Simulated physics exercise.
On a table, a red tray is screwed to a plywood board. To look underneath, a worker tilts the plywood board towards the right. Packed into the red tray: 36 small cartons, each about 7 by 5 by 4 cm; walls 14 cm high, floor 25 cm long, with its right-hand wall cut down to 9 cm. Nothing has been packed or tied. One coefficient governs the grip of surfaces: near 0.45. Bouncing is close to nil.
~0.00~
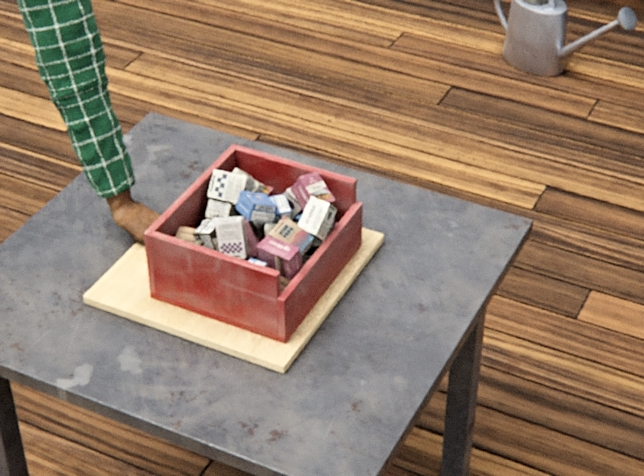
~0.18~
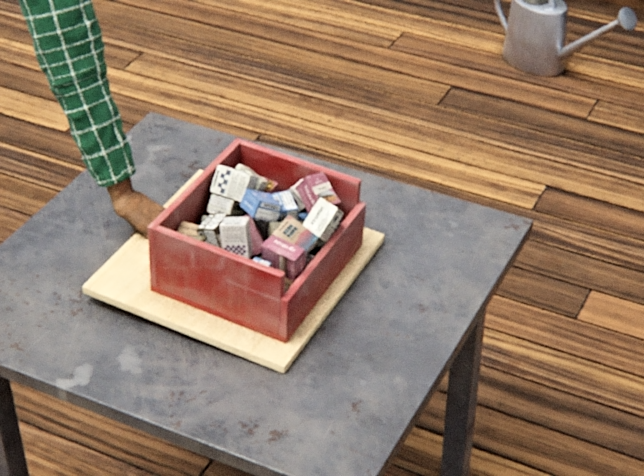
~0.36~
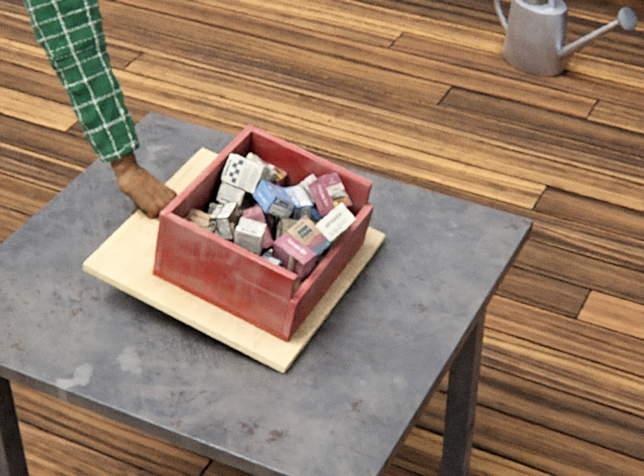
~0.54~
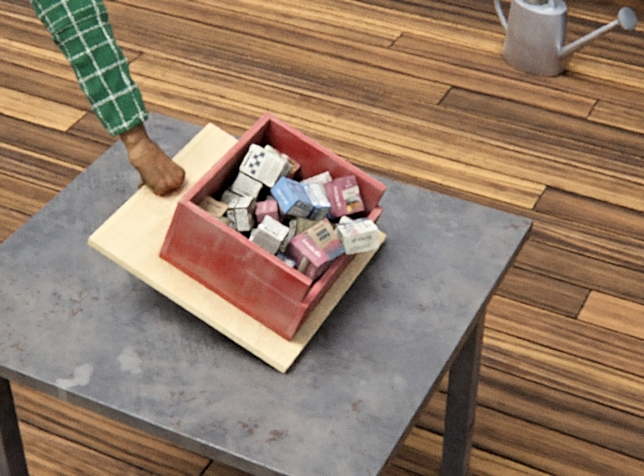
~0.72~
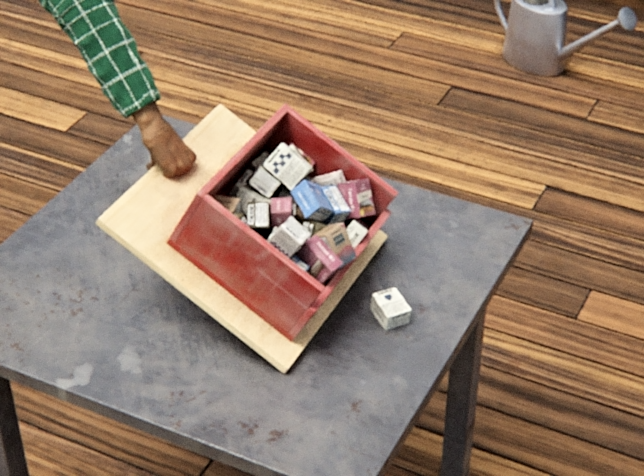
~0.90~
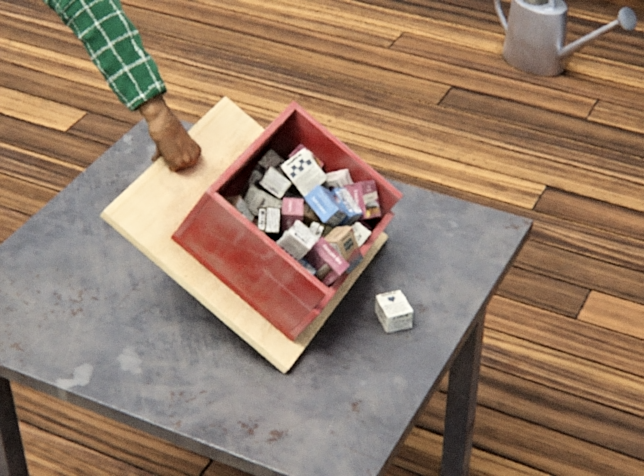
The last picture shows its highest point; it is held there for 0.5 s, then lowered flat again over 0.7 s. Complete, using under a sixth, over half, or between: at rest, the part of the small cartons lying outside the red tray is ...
It is under a sixth.
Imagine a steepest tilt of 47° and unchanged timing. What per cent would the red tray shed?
Red tray: 10%.
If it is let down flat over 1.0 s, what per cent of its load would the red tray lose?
That would cost the red tray 10 per cent of its load.
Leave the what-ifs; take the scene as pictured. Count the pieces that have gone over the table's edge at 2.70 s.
About 0.
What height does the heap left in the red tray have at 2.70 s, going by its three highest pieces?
15 centimetres high, more or less.
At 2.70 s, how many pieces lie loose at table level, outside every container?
About 2.
After 1.19 s, tilt 32°; 1 of 36 out of the red tray.
After 1.55 s, tilt 28°; 2 of 36 out of the red tray.
After 2.05 s, tilt 0°; 2 of 36 out of the red tray.
Final count (at 2.70 s), 2 of 36 out of the red tray. Asked share, 2 of 36, 6 per cent.
